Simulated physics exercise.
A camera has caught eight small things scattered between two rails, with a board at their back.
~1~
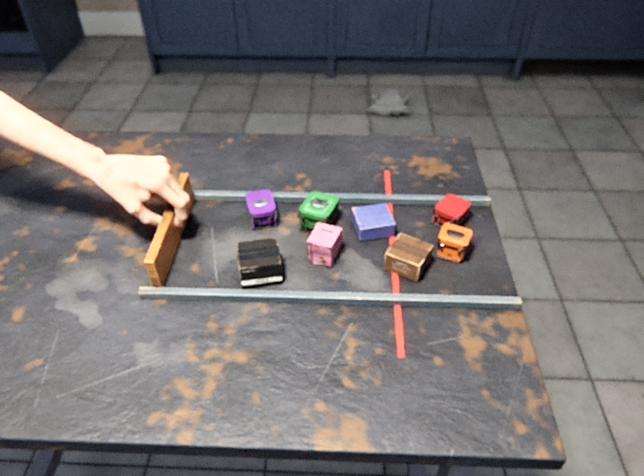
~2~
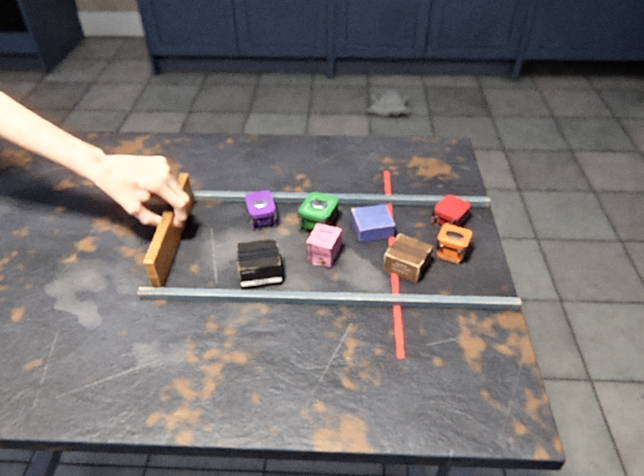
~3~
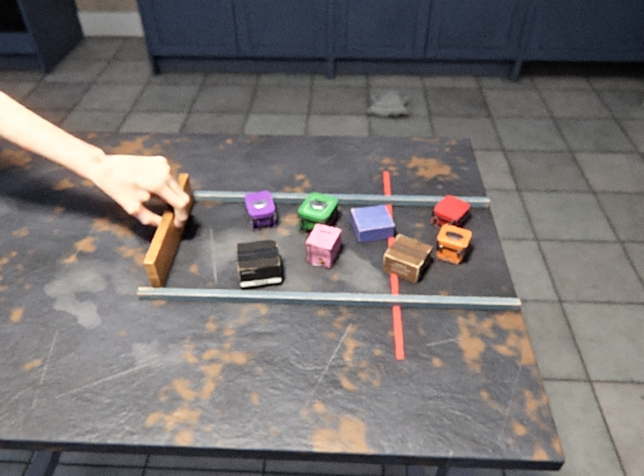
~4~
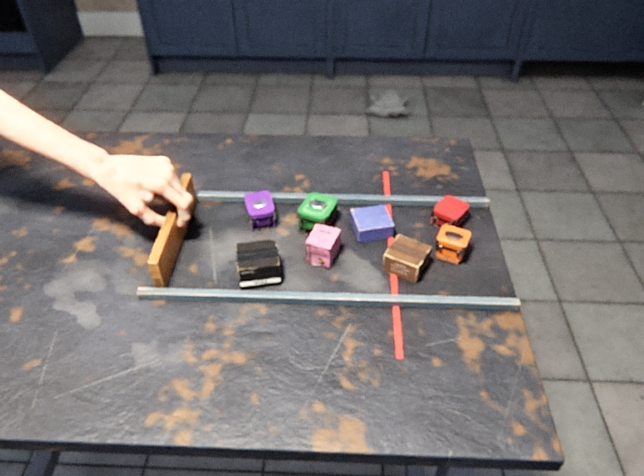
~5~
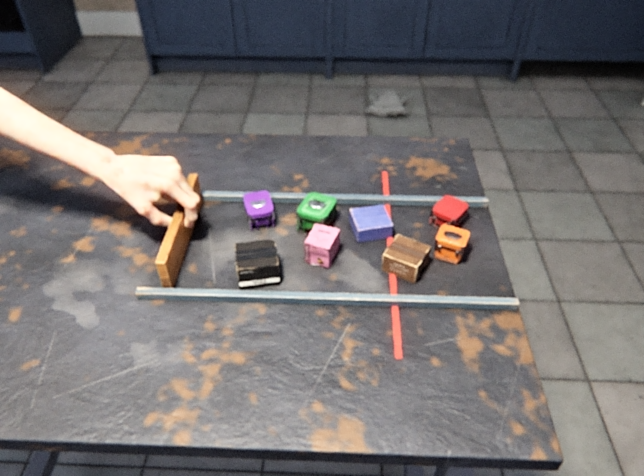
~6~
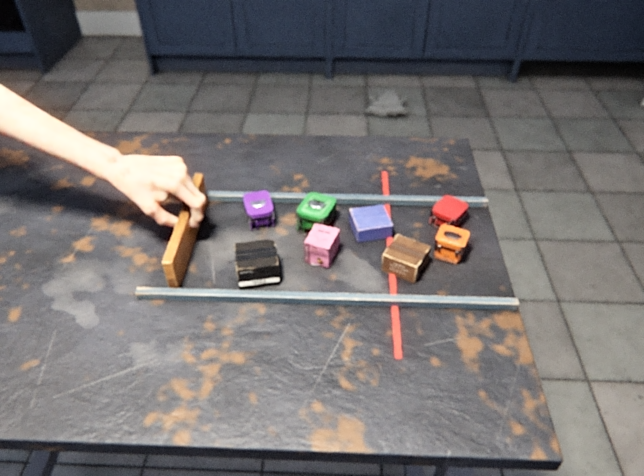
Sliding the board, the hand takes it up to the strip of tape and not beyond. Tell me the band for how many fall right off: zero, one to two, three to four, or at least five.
Off the edge: None at all.
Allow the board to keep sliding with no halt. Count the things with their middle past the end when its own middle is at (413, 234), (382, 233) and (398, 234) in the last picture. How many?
Per position: 1 / 0 / 1.
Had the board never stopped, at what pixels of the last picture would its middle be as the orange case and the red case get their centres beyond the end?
Its middle is about (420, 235) and about (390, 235).
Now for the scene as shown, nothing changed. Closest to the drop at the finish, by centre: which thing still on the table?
It's the red case.
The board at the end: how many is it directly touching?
3 in contact.
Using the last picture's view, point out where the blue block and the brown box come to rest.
First object: (464, 227); second object: (451, 258).
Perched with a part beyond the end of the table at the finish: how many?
It would come to 1.
Early on, none off yet; red case at rest near (449, 214); orange case at rest near (451, 244); brown box at rest near (406, 258).
A while later, none off yet; red case travelled about its own width near (469, 213); orange case travelled a little near (462, 247); brown box travelled a little near (425, 257).
Finally, the number that fall off is zero.
